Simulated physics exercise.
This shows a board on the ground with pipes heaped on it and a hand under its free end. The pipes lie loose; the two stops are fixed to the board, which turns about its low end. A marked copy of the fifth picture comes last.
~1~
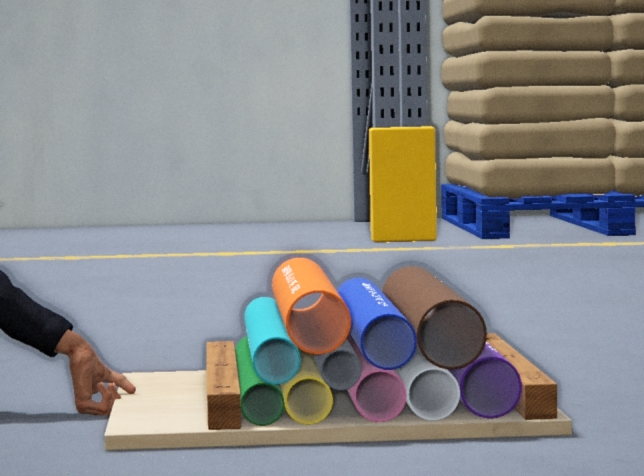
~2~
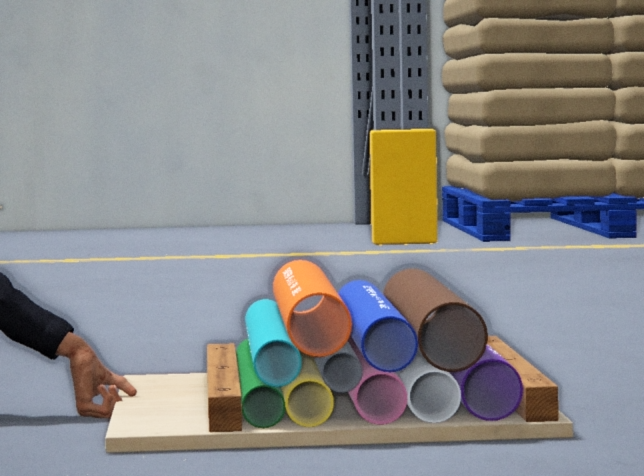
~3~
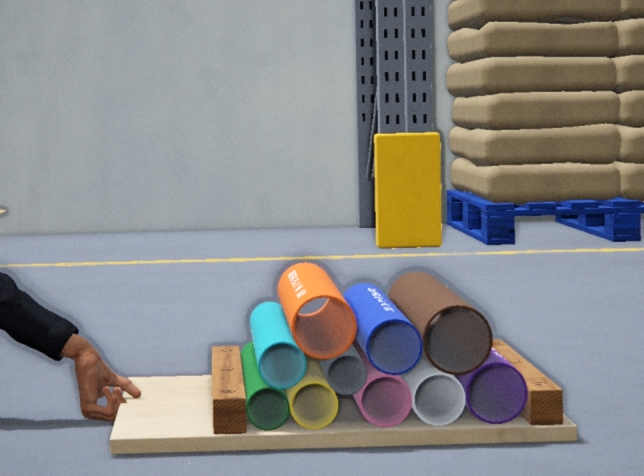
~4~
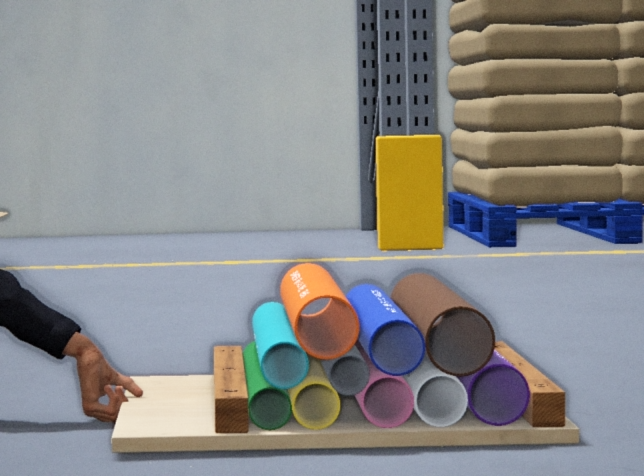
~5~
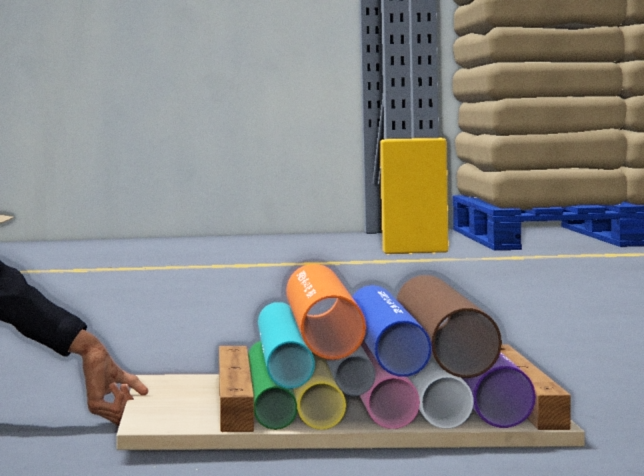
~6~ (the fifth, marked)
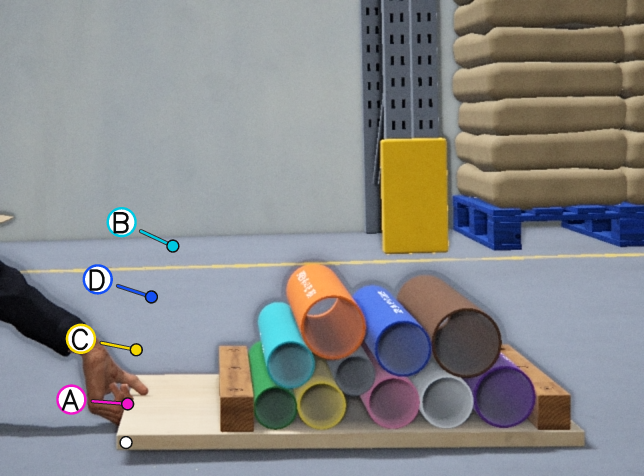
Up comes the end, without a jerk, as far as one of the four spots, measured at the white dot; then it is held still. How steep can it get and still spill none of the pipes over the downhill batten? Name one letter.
Lift it to D and no more.
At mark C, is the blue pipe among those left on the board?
The blue pipe: Yes.
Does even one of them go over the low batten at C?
At C: No.
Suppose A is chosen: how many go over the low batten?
The count is none.
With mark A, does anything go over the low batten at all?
No, at A.
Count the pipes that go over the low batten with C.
The count is none.
On the marked copy, A at (128, 404); B at (173, 246); C at (136, 350); D at (152, 297); the white dot at (126, 442).
Following D. Soon after the start, board at 14°.
Later, board at 20°.
In the end, board at 20°, none over the low batten.
As for the rest, A none over the low batten; B three over the low batten (brown, blue, orange); C none over the low batten.
